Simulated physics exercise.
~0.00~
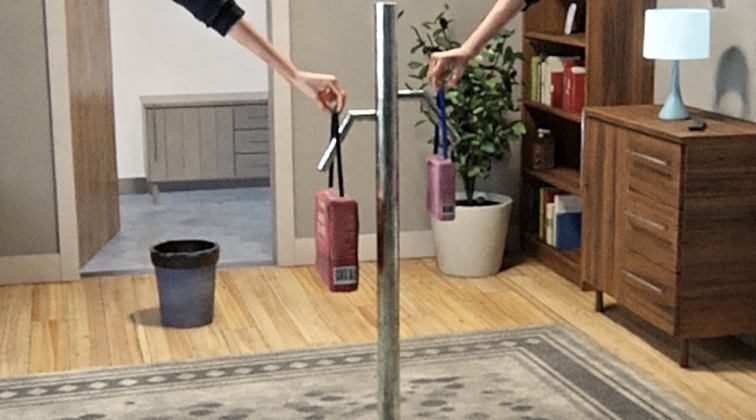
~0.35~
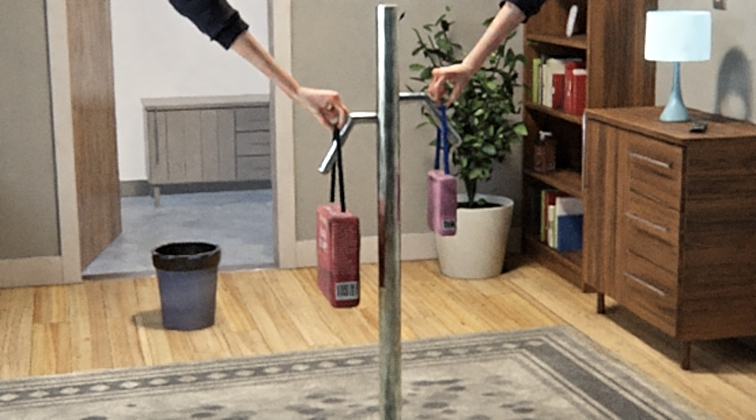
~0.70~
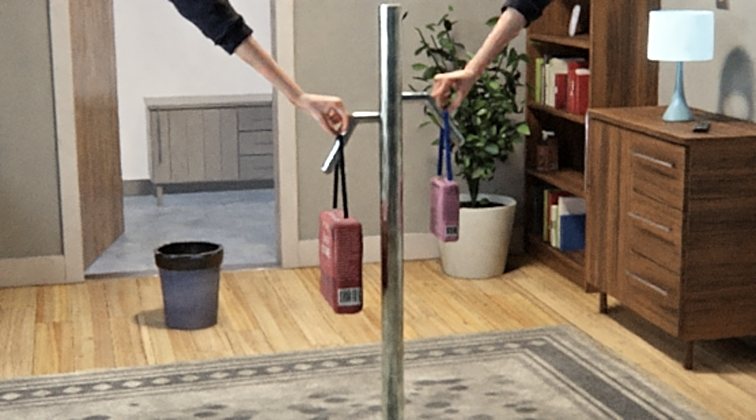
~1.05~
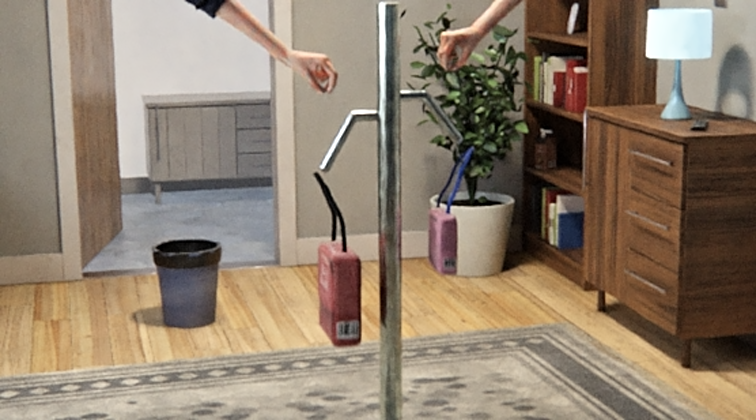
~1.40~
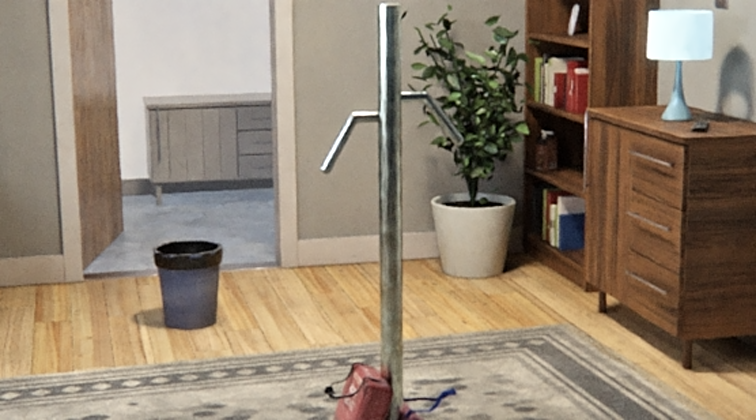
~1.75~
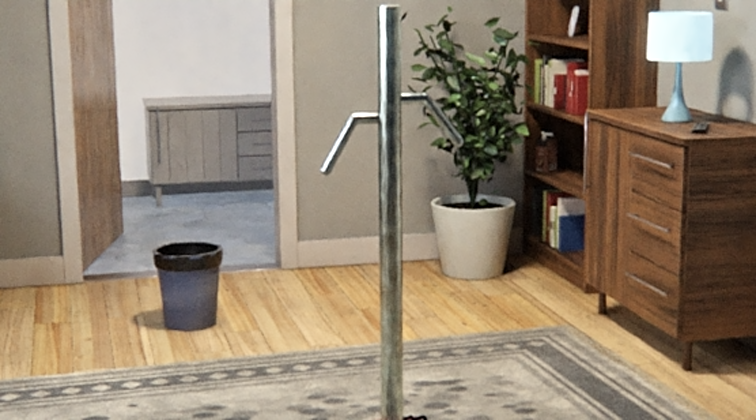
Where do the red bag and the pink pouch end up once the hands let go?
Neither one stays on its peg. The red bag and the pink pouch both drop to the floor by the foot of the post.
